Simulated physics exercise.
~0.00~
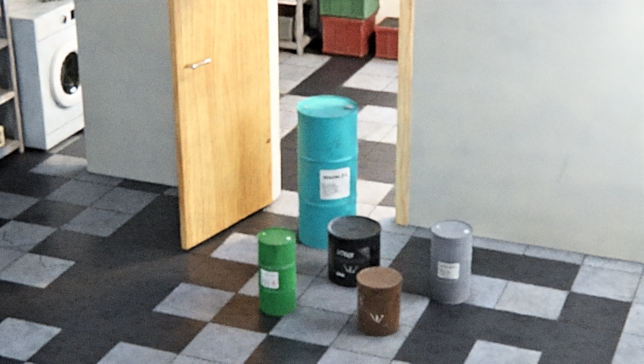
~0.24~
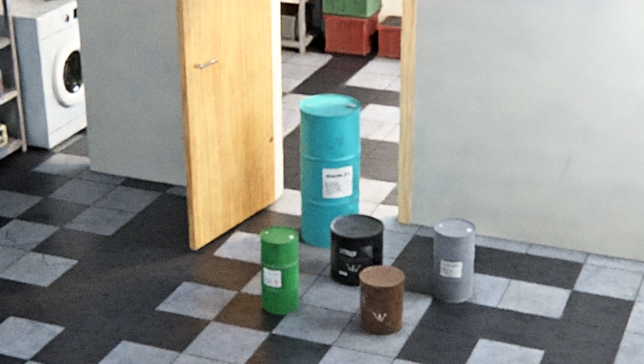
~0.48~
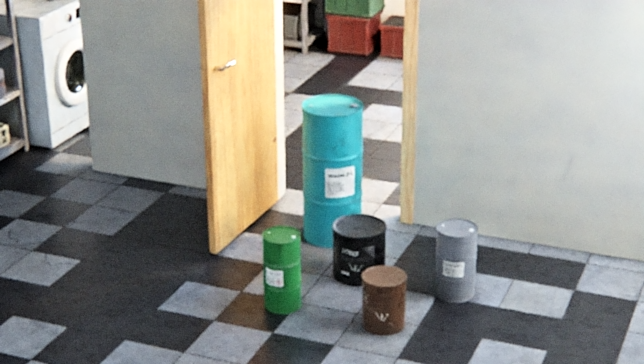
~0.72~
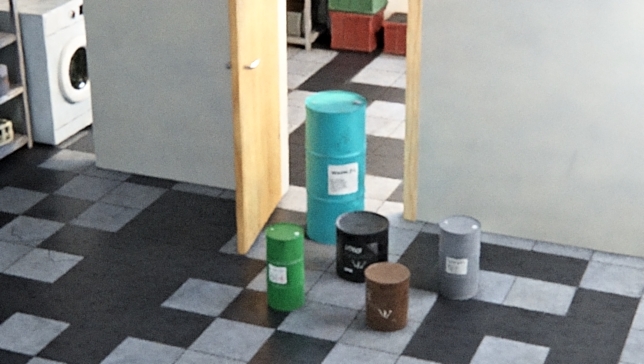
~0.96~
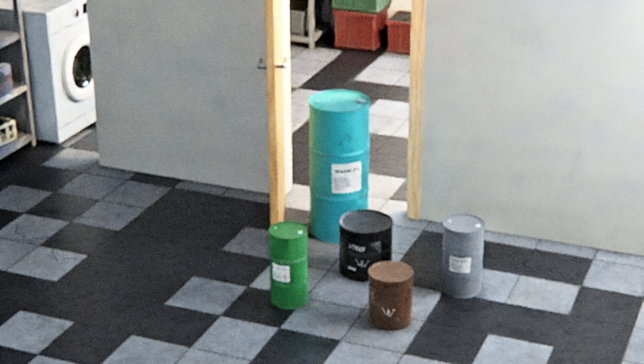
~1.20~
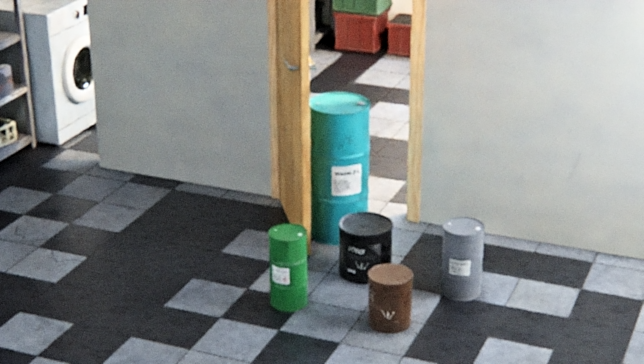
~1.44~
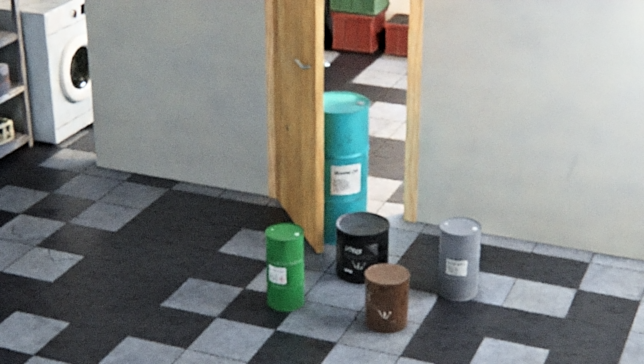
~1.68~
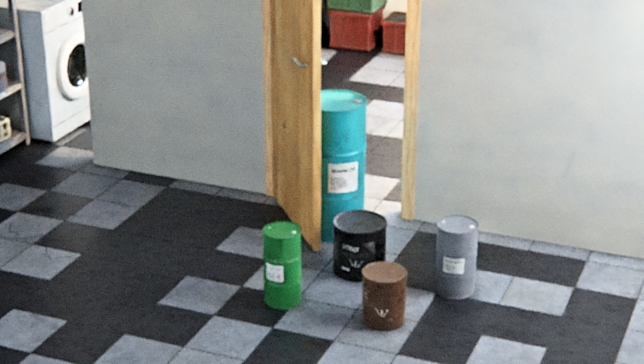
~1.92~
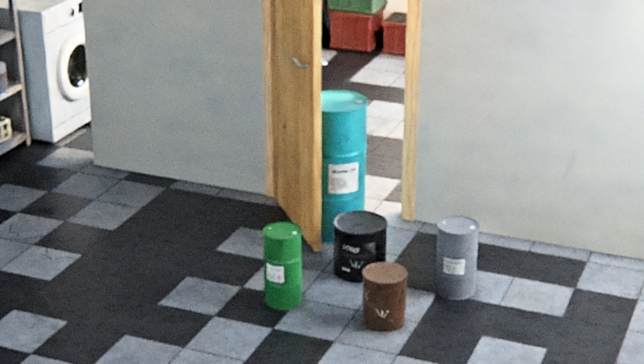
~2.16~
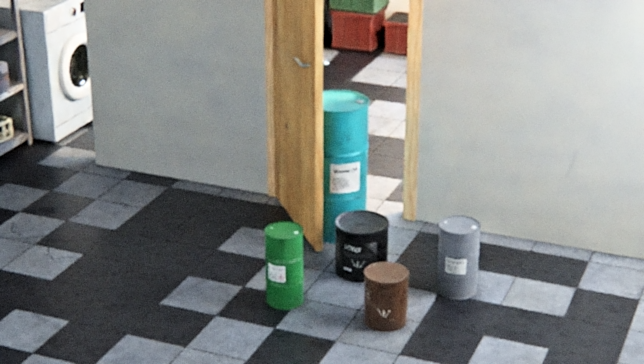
A wooden door swinging rightward toward its doorway, then stopping still partly open by a turquoise drum, four smaller containers staying put.
